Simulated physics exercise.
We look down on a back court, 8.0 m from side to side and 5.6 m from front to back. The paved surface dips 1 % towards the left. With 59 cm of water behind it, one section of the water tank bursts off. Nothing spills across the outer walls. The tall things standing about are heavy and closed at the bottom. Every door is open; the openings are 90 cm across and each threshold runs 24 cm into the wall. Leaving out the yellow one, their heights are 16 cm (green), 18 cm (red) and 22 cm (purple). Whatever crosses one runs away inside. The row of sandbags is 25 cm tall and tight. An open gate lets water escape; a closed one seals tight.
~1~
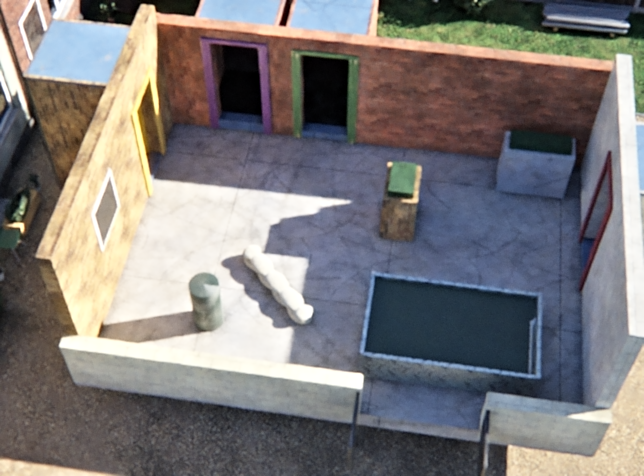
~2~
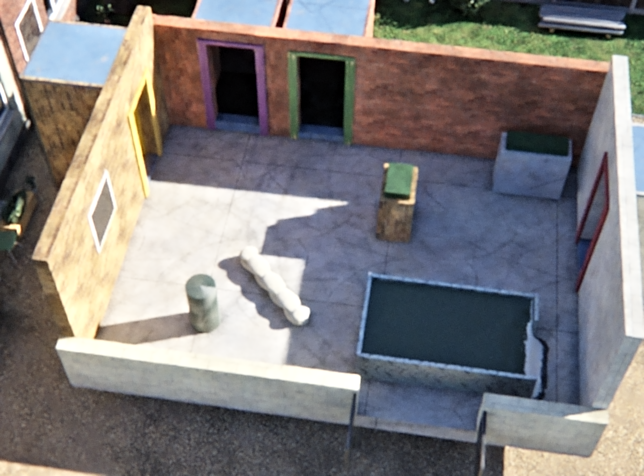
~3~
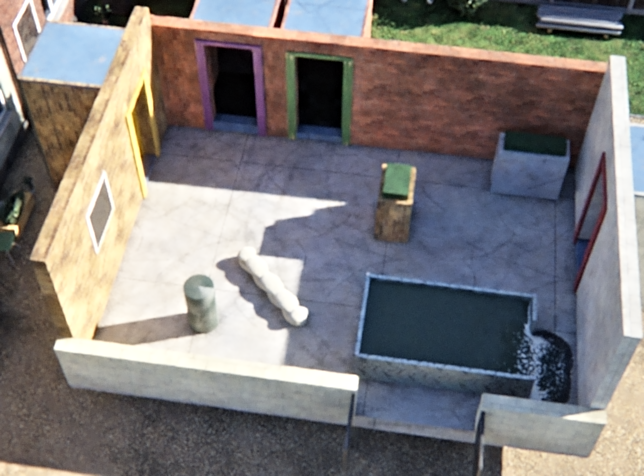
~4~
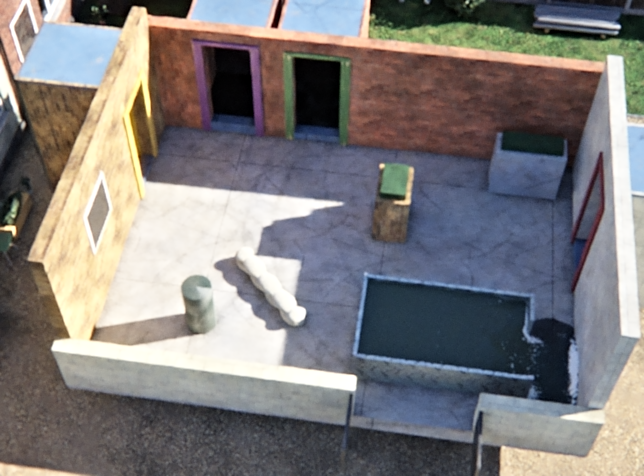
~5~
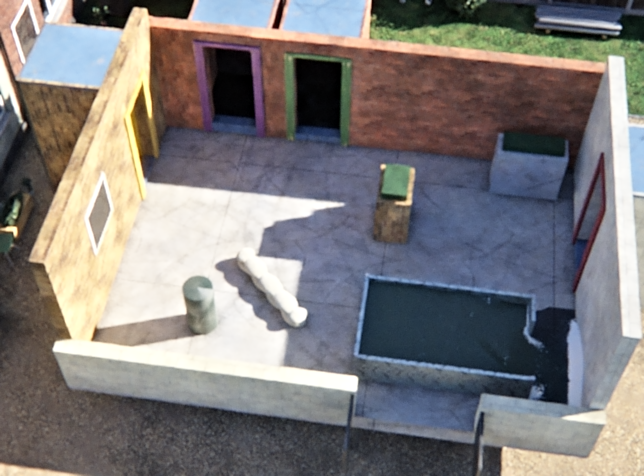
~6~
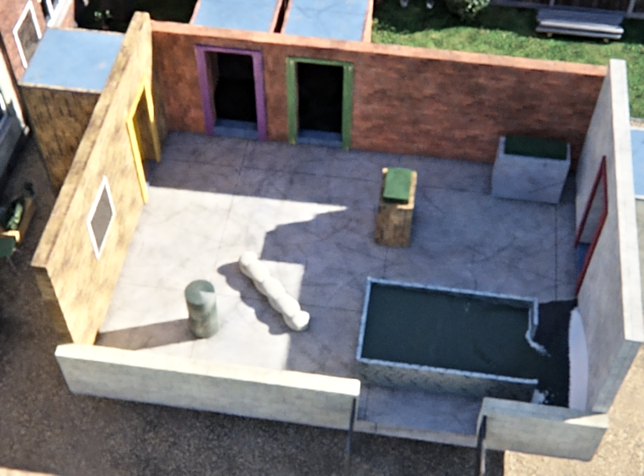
The clip opens on a walled, paved court seen from above, with still, dark water in a tank at the lower right. A section of the tank's right side bursts, and water pours through the gap onto the paving, spreading in a dark pool toward the right-hand wall.
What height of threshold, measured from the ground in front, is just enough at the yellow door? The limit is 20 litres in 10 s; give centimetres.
Close to 7.5 cm is just enough.
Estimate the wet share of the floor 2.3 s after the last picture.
Near 30 per cent is wet.
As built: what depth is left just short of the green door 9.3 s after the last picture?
Some 4.0 cm.
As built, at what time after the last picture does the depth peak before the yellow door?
At about 7.0 s.
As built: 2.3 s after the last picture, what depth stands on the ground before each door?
In cm: Green 0, yellow 0, red 6, purple 0.
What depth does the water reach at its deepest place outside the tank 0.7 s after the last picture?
About 51 cm.
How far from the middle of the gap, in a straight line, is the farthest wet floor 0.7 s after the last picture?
Some 3.0 m out.
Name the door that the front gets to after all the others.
Last comes the yellow one.
Then, 0.7 s after the last picture water covers 10 % of the floor, deepest (51 cm) near (576, 424); it has not reached the yellow door.
Then, 2.3 s after the last picture water covers 30 % of the floor, deepest (36 cm) near (564, 433); it has not reached the yellow door.
Then, 9.3 s after the last picture water covers 85 % of the floor, deepest (12 cm) near (553, 431); 9 cm at the yellow door, 22 litres in over its 7 cm threshold.
At the yellow door as built, the water peaked near 12 cm, 6.9 s after the last picture.
Run again over the same 10 s with other heights there, 27 litres in over 6.5 cm, 7 litres over 9 cm. The limit of 20 litres is kept from about 7.5 cm up.
